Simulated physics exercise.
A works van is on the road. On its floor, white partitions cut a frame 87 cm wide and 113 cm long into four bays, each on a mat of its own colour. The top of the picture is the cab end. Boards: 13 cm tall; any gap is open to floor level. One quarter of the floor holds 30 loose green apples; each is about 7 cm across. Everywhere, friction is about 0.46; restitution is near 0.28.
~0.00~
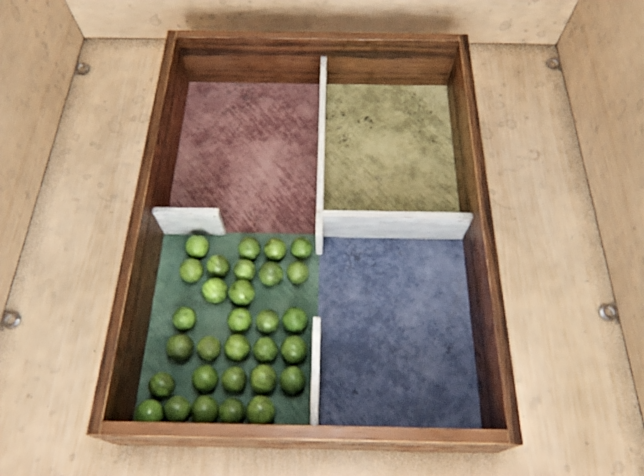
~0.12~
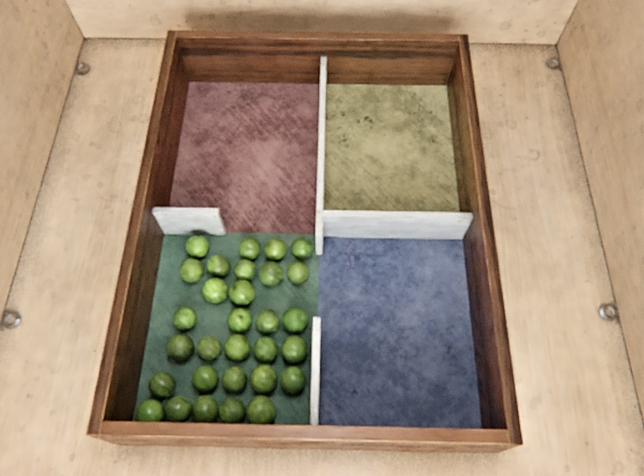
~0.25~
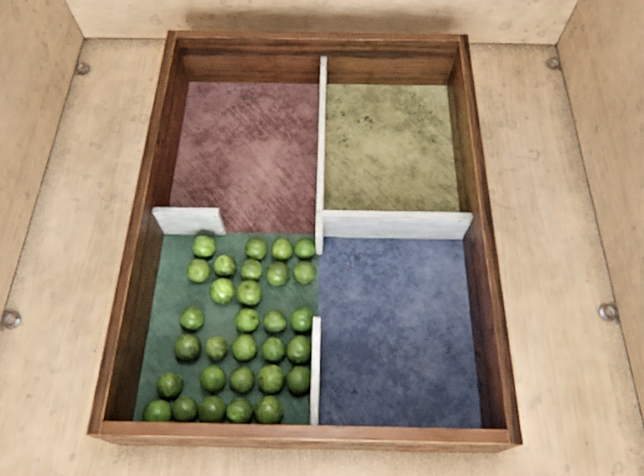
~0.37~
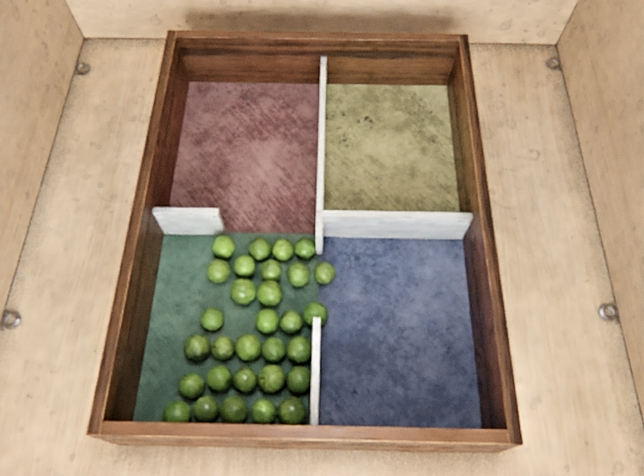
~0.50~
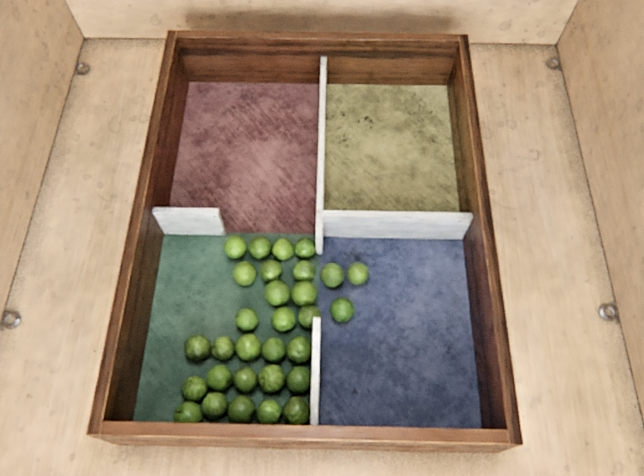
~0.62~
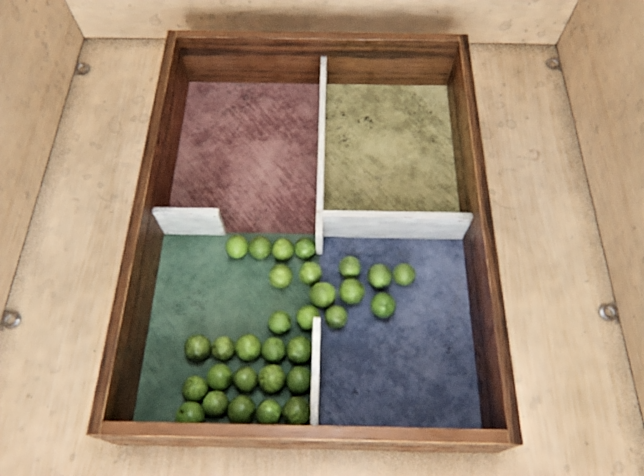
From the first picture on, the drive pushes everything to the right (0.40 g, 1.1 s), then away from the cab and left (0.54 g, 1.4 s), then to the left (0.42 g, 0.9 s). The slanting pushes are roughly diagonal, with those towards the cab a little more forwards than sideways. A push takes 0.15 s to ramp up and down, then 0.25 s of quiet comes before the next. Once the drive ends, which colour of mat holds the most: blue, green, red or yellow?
The green one.
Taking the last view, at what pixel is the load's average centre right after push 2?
Mean location: Near (259, 381).
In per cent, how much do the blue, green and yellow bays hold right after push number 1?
Blue 40 %, green 60 %, yellow 0 %.
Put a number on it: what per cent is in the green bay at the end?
Some 70 in a hundred.
After push 1 (1.34 s), 11 in the blue bay and 19 in the green bay.
After push 2 (2.99 s), 11 in the blue bay and 19 in the green bay.
After push 3 (4.14 s), 10 in the blue bay and 20 in the green bay.
Outcome (at 4.40 s), 10 in the blue bay and 20 in the green bay.
